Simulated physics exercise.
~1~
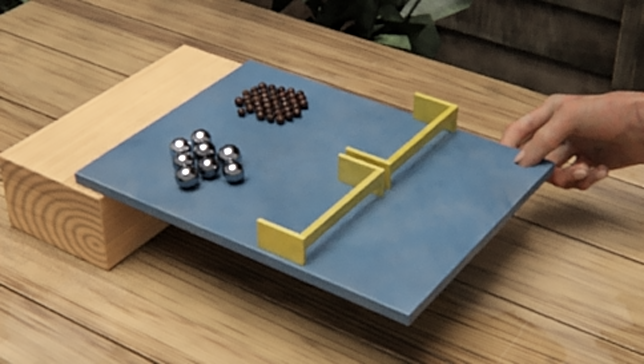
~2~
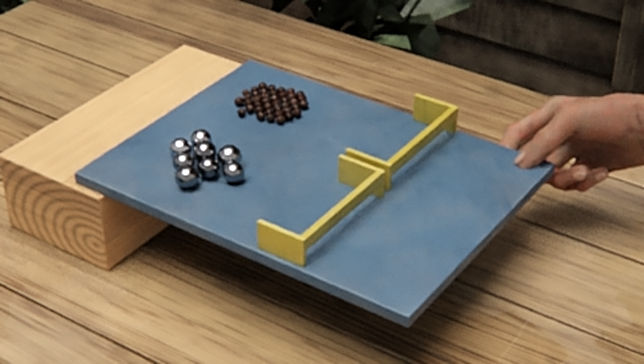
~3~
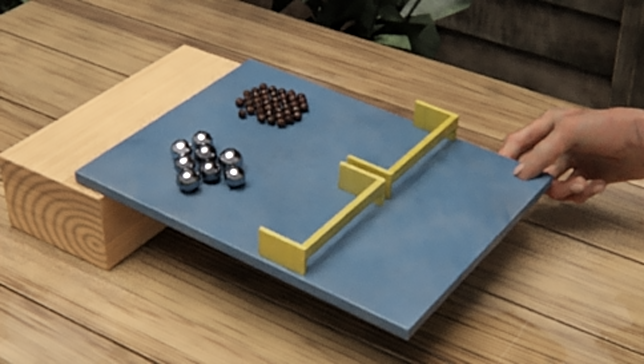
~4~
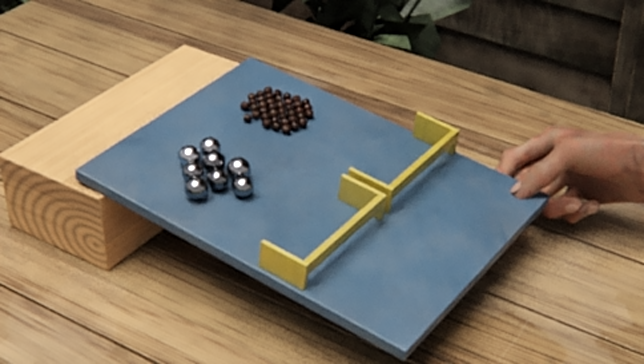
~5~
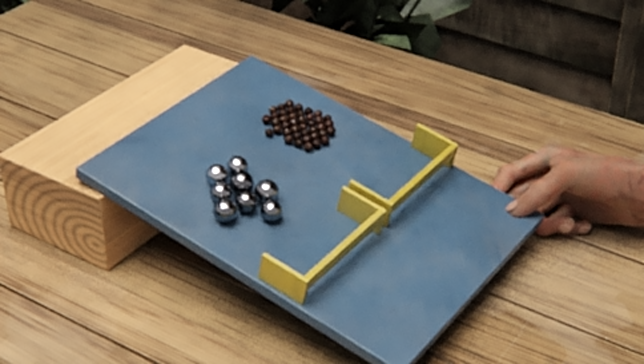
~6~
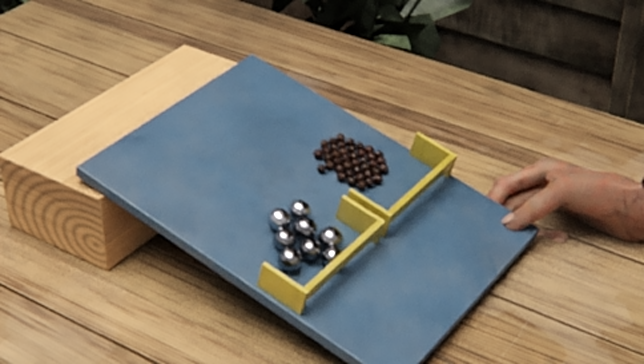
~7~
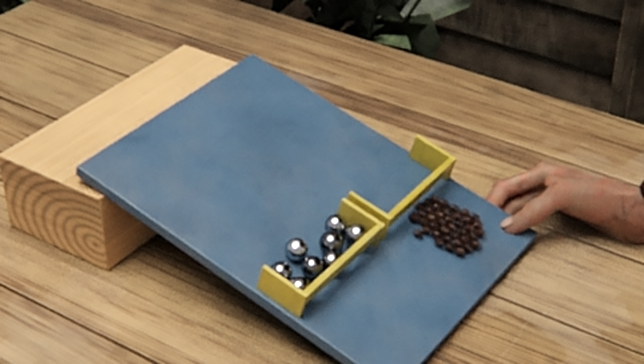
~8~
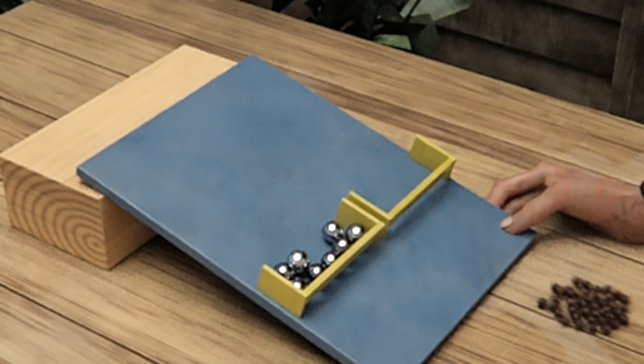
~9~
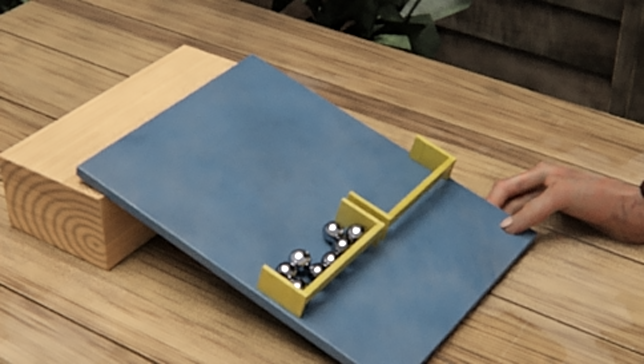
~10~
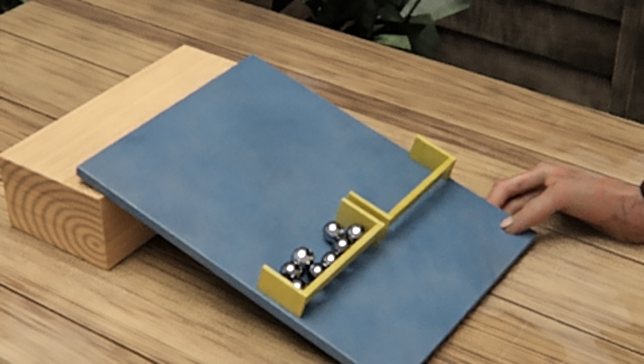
The clip shows a hand lowering one end of a blue board propped on a wooden block, sending shiny metal balls and smaller brown balls rolling down; the metal balls gather behind a yellow bar, while the brown ones pass under another and roll off out of view.
